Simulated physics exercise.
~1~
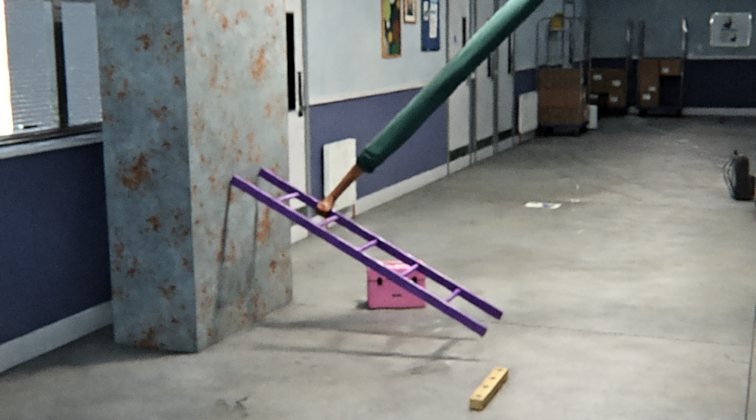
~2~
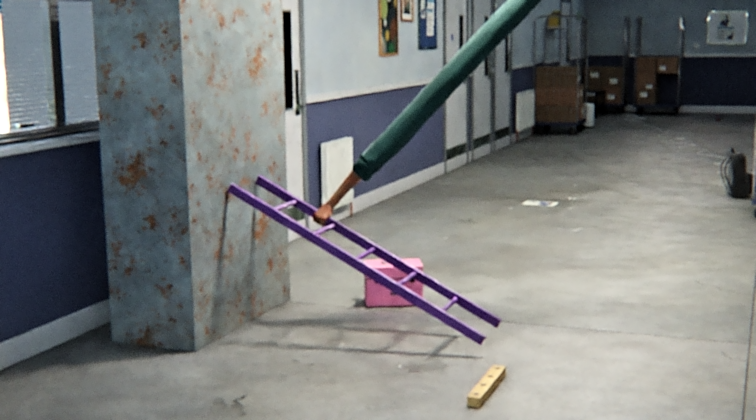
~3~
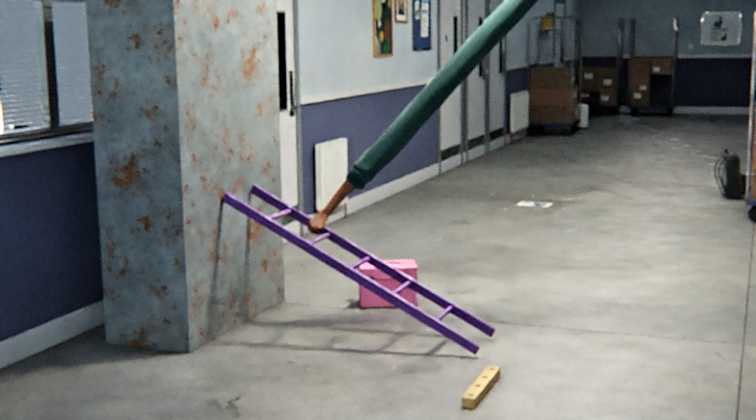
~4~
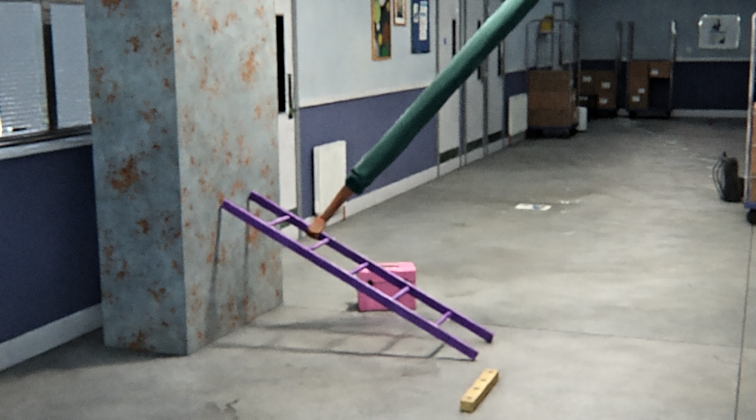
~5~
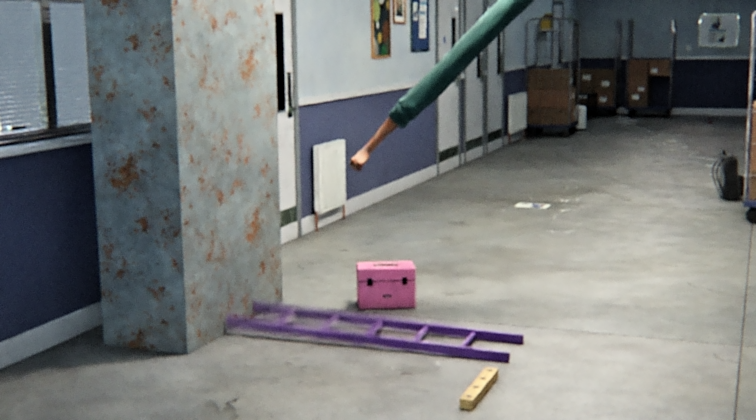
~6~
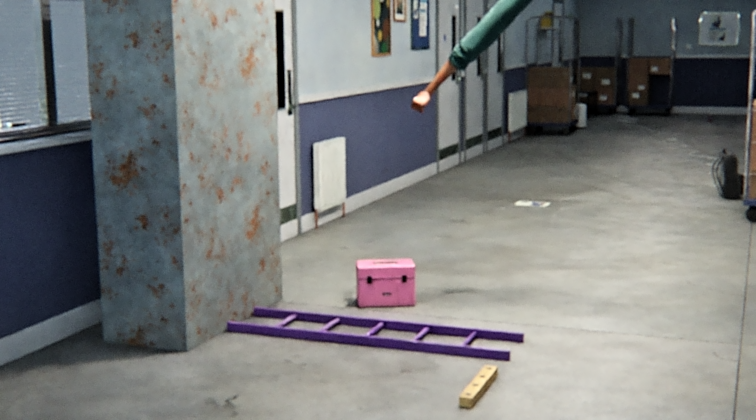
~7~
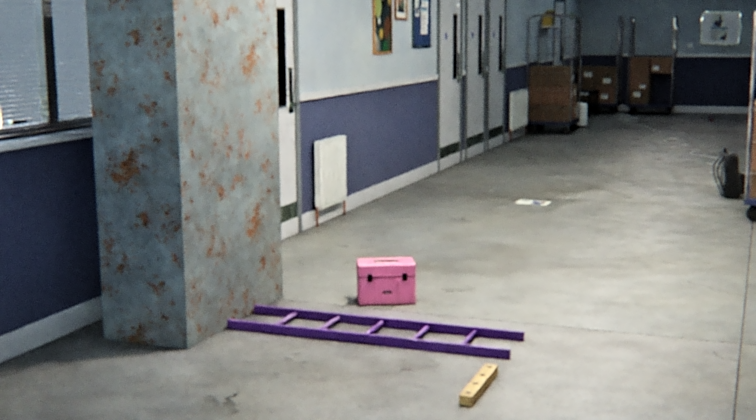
A purple ladder, held by a hand reaching in on a green-sleeved arm from the upper right, tilts low against a rust-stained, box-like column in a grey-floored corridor. A pink toolbox sits behind it, and a short yellowish batten lies on the floor in front. The hand lowers the ladder a little, its top end resting by the column, then lets go. The ladder slips down and drops flat to the floor as the arm draws back up and out of view. It ends lying still beside the column, with the toolbox and batten undisturbed.
